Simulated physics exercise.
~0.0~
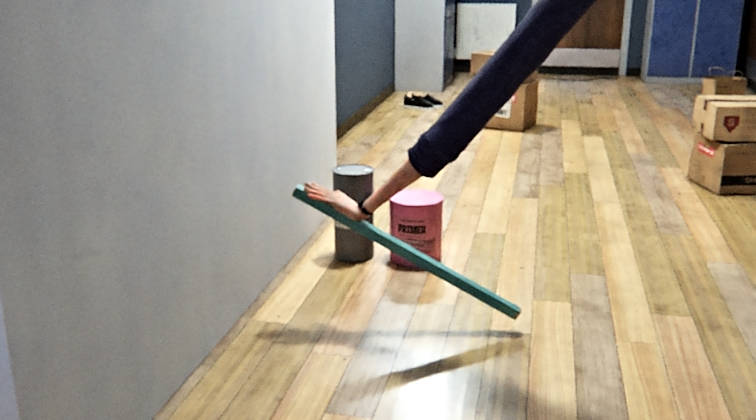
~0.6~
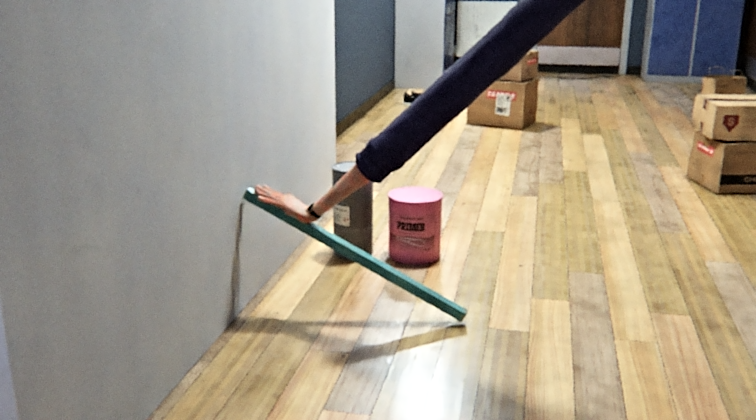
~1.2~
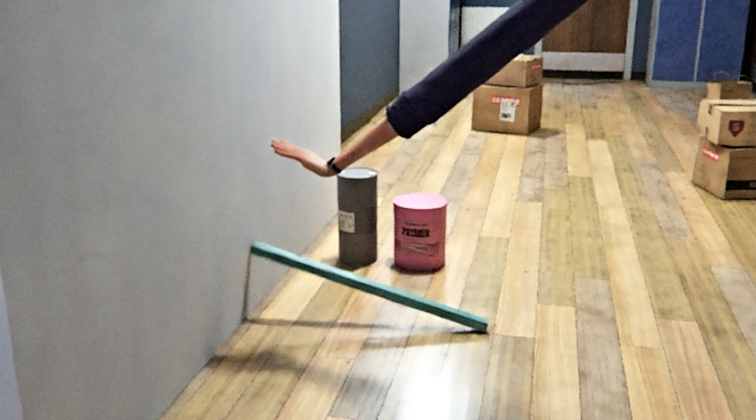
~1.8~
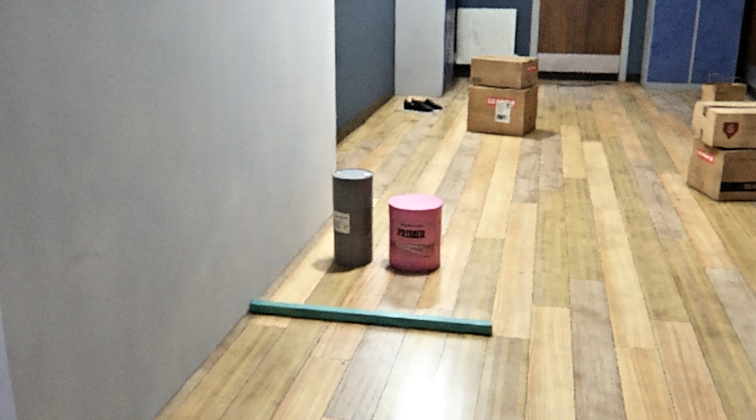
On a wooden floor beside a bare wall, a hand carried a turquoise pole left, propped its end against the wall and let go; the pole slid down and ended up flat on the floor in front of the unmoved grey canister and pink pail.
